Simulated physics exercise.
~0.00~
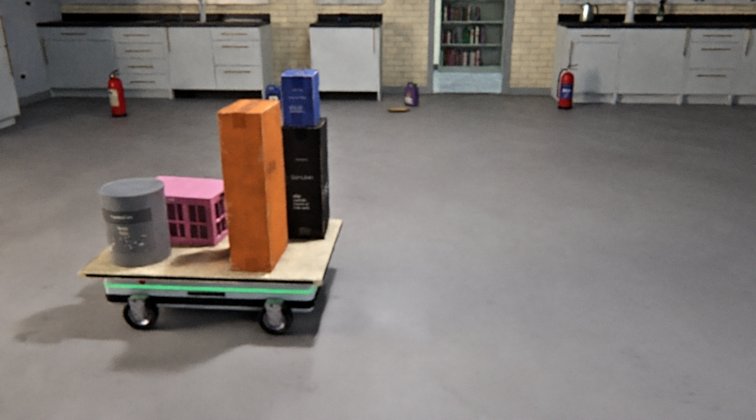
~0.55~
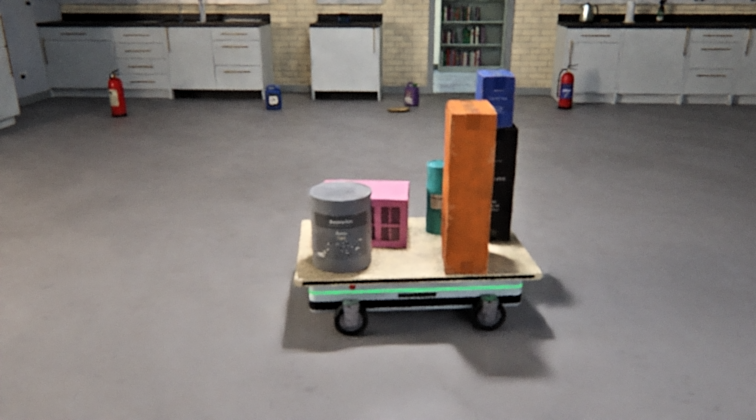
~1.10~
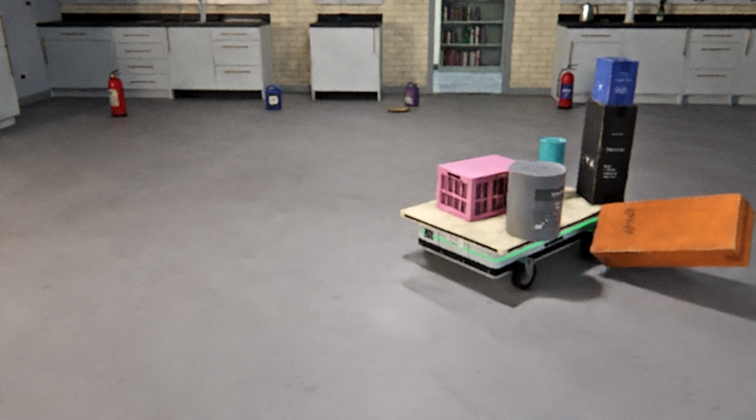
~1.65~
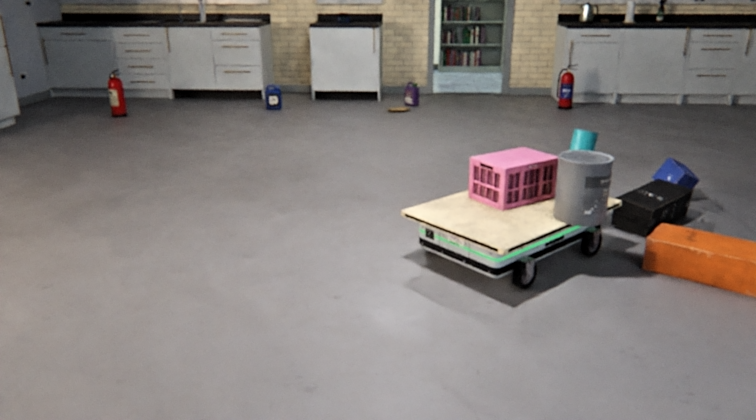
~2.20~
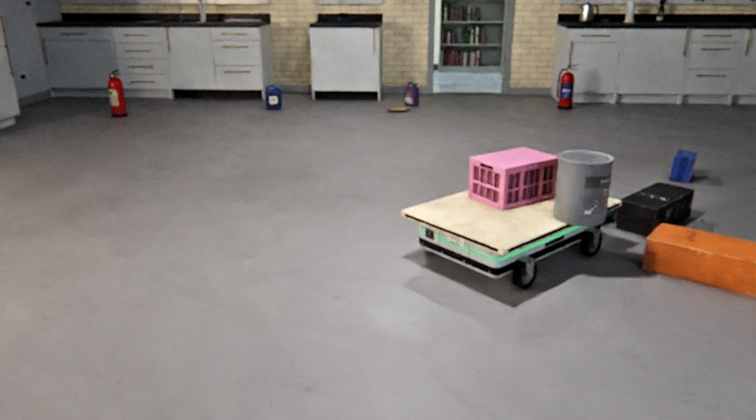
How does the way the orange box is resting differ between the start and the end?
At the start the orange box stands upright on the cart, but by the end it is lying on its side on the floor to the right of the cart.
